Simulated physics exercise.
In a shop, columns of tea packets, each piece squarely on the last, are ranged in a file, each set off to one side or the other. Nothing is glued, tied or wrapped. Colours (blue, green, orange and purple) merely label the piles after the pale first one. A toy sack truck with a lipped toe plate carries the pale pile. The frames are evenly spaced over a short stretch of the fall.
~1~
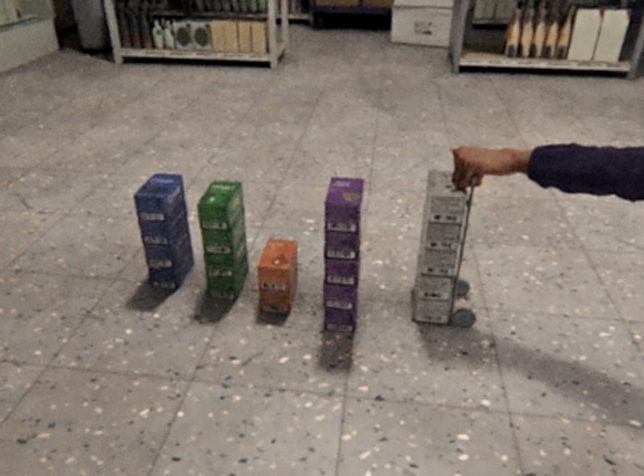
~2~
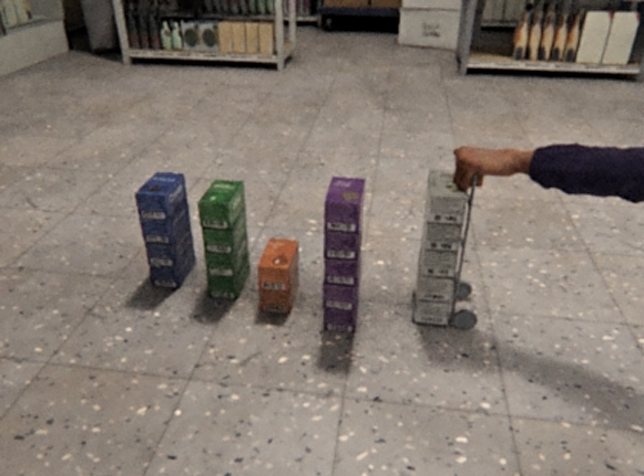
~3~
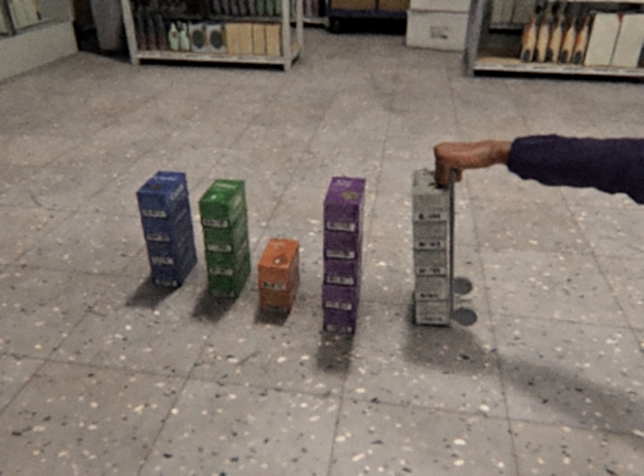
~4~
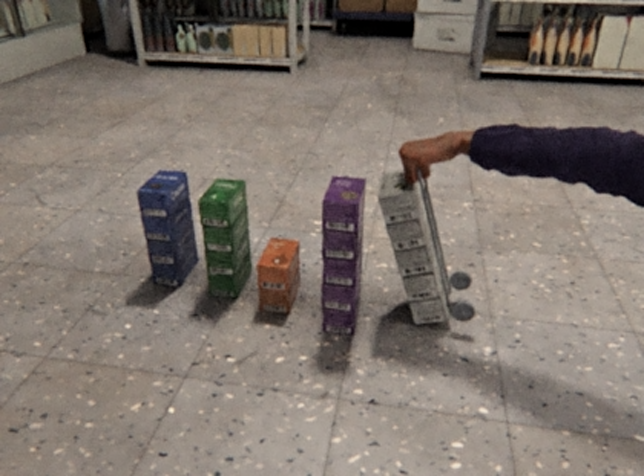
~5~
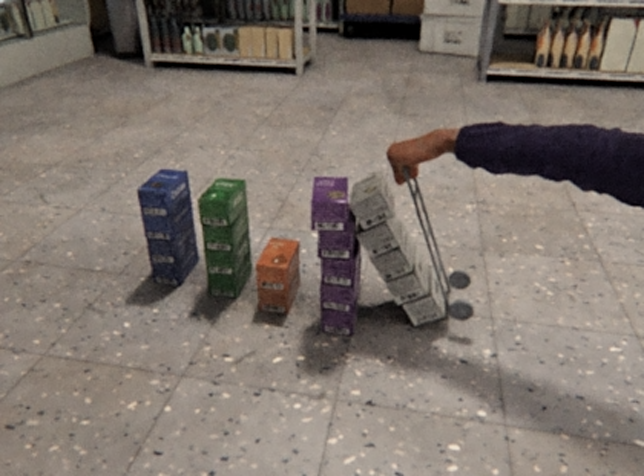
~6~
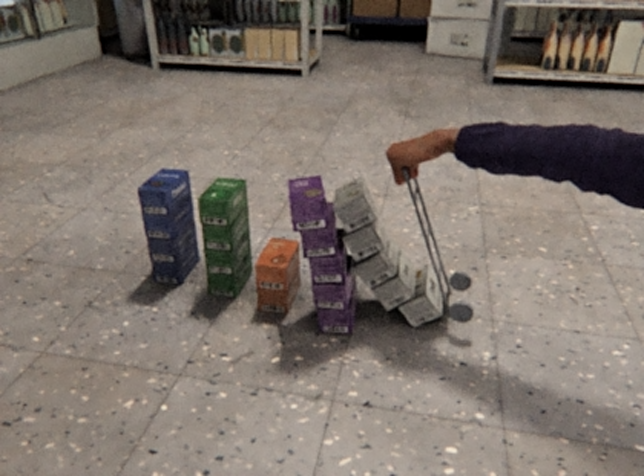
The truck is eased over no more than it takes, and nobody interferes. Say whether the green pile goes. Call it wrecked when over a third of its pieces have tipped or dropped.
The green pile is left standing.
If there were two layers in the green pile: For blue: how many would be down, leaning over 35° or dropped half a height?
Blue 0.
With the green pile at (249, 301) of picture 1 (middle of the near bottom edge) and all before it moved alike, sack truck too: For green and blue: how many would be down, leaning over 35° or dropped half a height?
Green 0, blue 0.
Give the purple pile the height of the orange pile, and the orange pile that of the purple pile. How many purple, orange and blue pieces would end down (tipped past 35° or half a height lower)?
Down at the end: Purple 0, orange 0, blue 0.
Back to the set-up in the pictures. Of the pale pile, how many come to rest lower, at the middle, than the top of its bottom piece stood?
4 pale pieces.
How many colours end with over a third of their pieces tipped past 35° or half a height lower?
The count is 1.
Soon after the last picture, 5 of the pale pile down; none of the 4 green packets down (0 of 15 in all colours); top green packet unmoved; top purple packet leaning a little.
A little later, 5 of the pale pile down; none of the 4 green packets down (2 of 15 in all colours); top green packet unmoved; top purple packet leaning well over, about its own height lower.
Later still, 5 of the pale pile down; none of the 4 green packets down (5 of 15 in all colours); top green packet leaning barely; top purple packet leaning steeply, some three heights lower.
After that, 5 of the pale pile down; none of the 4 green packets down (5 of 15 in all colours); top green packet leaning barely; top purple packet upside down.
At rest, 5 of the pale pile down; none of the 4 green packets down (5 of 15 in all colours); top green packet shifted half its height; top purple packet upside down. As the last picture would show them, middles, top green packet near (206, 198), top purple packet near (130, 285).
